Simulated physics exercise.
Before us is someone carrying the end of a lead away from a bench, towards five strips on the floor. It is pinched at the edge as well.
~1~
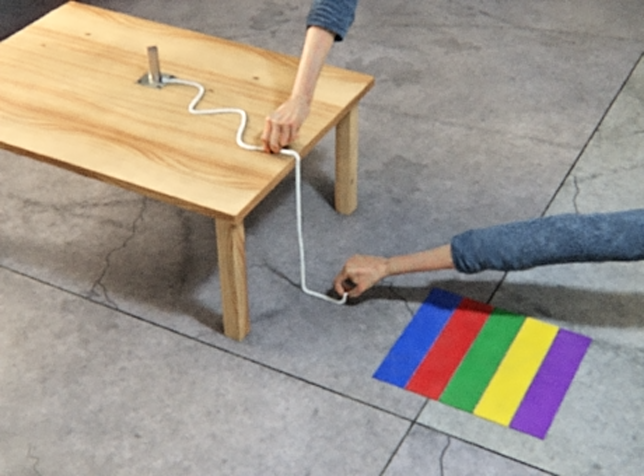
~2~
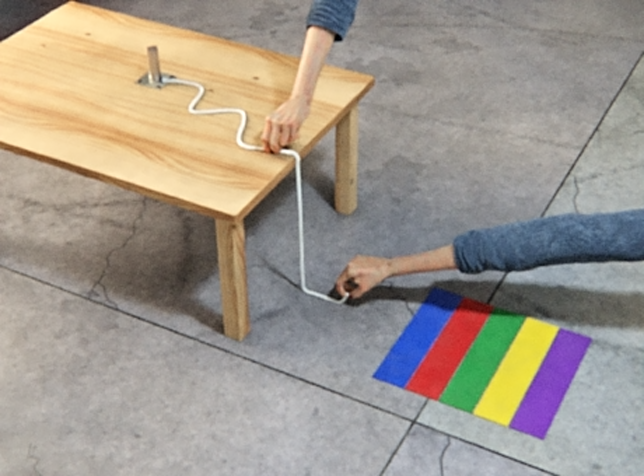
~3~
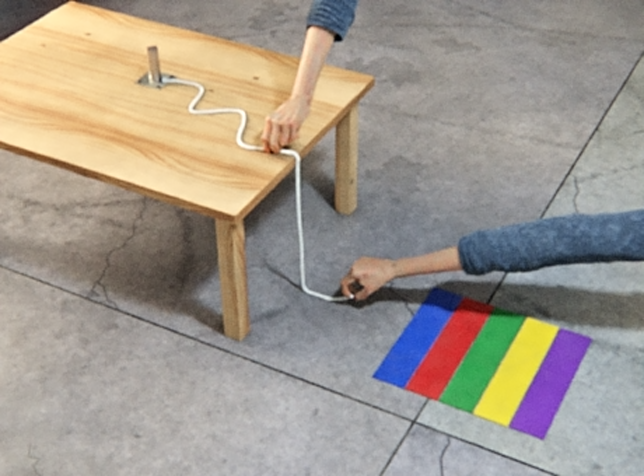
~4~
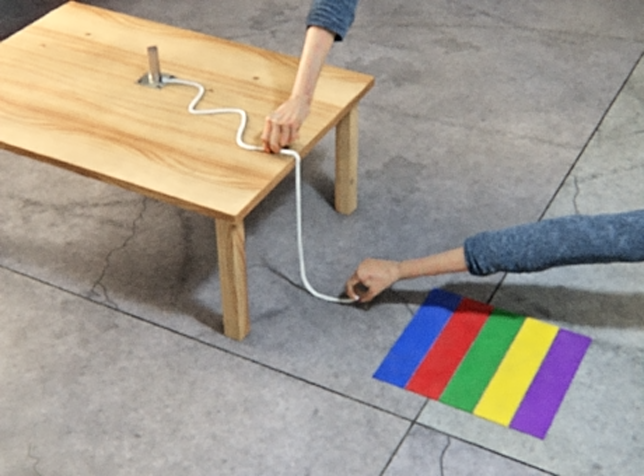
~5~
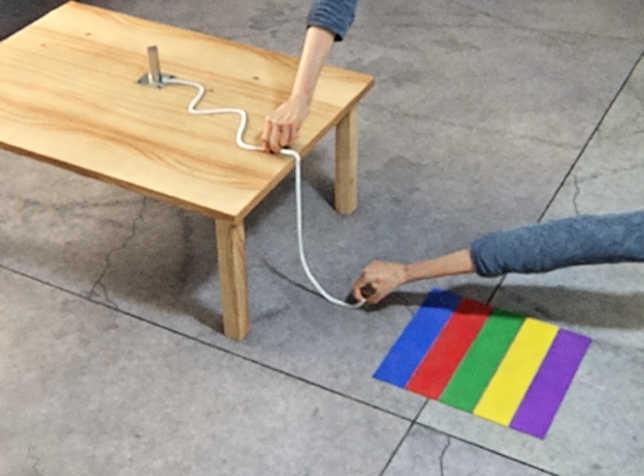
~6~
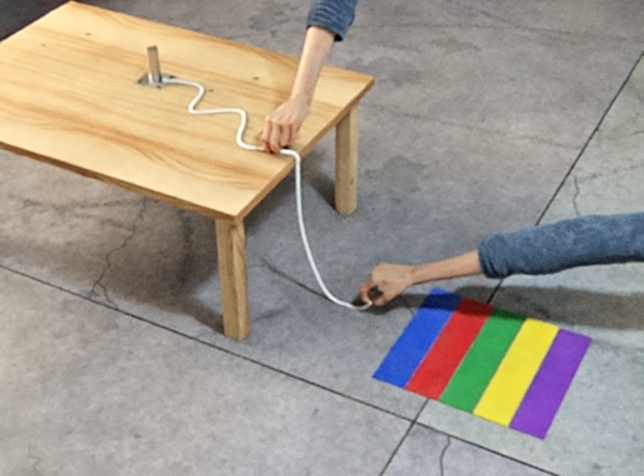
On a concrete floor beside a low wooden table, one hand pinches a white cord at the table's edge while another holds its end near five coloured strips. The lower hand draws the end slowly a short way right, towards the blue strip, and the hanging section straightens into a slant while the wavy part on the tabletop stays still.
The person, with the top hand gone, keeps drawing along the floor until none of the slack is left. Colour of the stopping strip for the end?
Yellow.
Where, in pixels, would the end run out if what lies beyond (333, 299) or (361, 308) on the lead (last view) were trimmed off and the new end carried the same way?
Going through both, you get (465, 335) and then (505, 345).
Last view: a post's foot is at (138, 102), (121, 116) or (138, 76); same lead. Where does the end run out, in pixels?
Try by try, about (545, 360), (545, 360) and (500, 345).
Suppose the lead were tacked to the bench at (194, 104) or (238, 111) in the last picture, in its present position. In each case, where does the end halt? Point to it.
Per try (px): (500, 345), (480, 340).
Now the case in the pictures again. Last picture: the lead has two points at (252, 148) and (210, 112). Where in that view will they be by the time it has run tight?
End: (323, 164) and then (242, 117).
Soon after, end near (473, 337); over green.
Then, end near (507, 348); over yellow.
At full stretch, end near (527, 355); over yellow. Over yellow.
